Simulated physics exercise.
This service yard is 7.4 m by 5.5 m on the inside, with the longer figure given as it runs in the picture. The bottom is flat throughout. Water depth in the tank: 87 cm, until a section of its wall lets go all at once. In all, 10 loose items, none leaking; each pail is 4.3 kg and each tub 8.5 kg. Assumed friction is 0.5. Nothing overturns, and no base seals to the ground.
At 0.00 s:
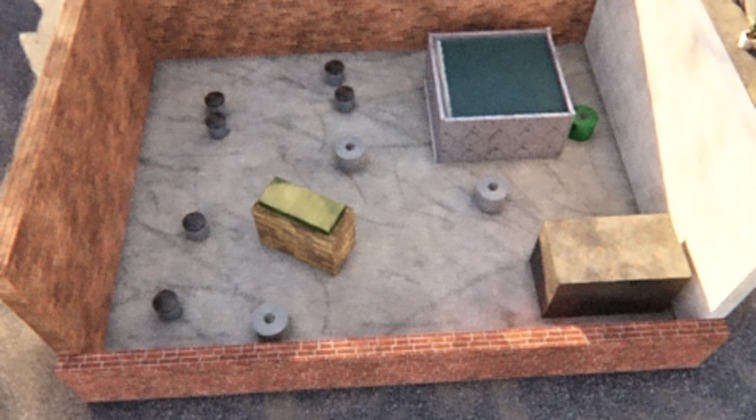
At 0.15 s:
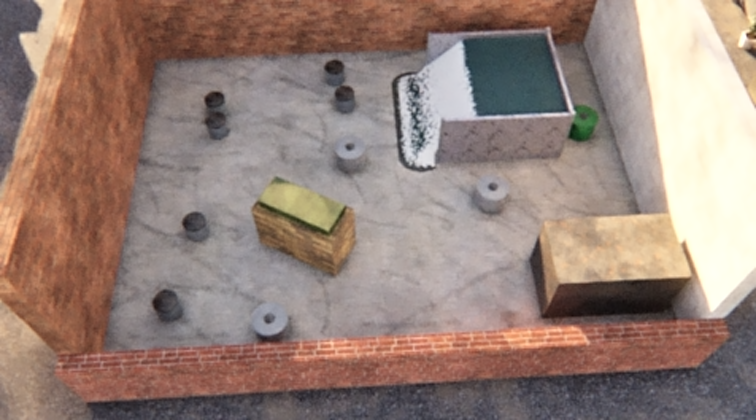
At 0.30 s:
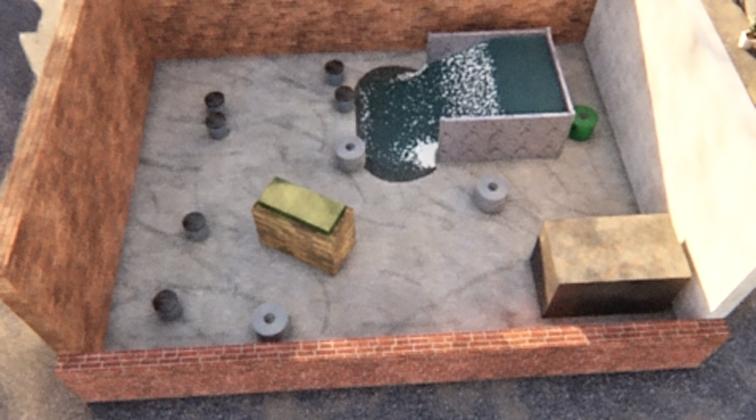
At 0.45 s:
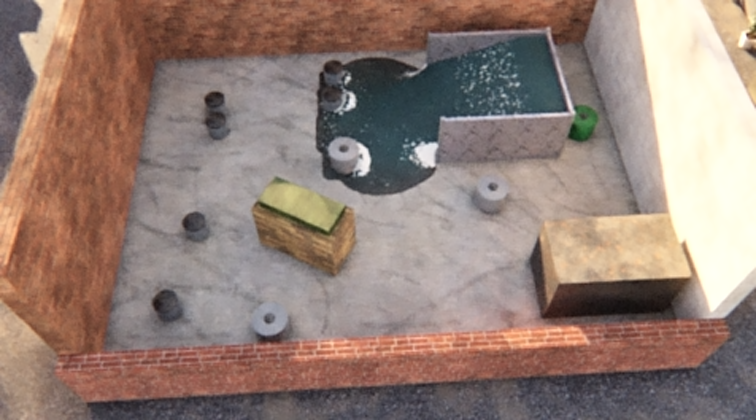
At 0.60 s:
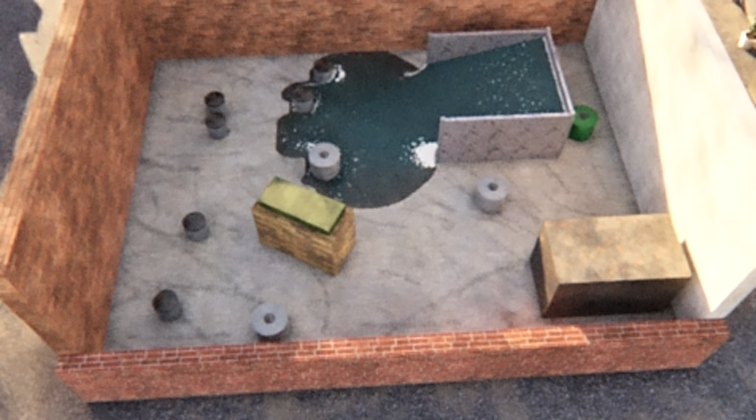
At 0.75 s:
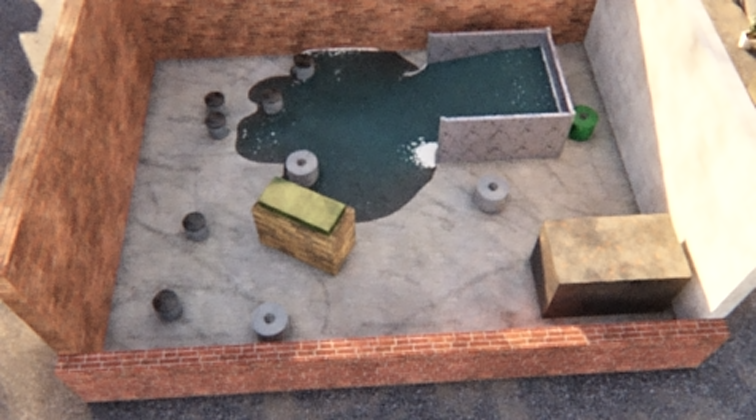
Dark water poured out of the left side of a square tank and spread leftward across the walled yard's floor, pushing two small dark pails and a grey tub along to the left.
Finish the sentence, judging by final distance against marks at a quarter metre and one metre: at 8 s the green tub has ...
It has hardly moved at all.
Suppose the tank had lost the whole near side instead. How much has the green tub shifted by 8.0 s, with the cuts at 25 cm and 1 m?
In that scenario the green tub would have been washed far off.
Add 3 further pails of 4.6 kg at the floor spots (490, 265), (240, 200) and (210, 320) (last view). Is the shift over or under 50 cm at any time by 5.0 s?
Going one by one: Not far enough, too far, too far.
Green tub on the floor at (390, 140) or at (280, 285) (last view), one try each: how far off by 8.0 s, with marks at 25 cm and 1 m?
Try one, it is swept a long way; try two, it is swept a long way.
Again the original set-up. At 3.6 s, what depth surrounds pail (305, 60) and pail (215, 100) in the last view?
About 22 and 21 cm.
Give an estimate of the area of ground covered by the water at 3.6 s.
About 27 m2.
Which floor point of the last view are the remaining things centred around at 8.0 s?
Near (461, 241).
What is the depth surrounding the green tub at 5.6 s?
Somewhere close to 0 cm.
After 1.6 s the green tub is near (584, 116), 0.0 m from its start, aground; 4 afloat.
After 3.6 s the green tub is near (584, 116), 0.0 m from its start, aground; 7 afloat.
After 5.6 s the green tub is near (584, 116), 0.0 m from its start, aground; 8 afloat.
After 8.0 s the green tub is near (584, 116), 0.0 m from its start, aground; 8 afloat.
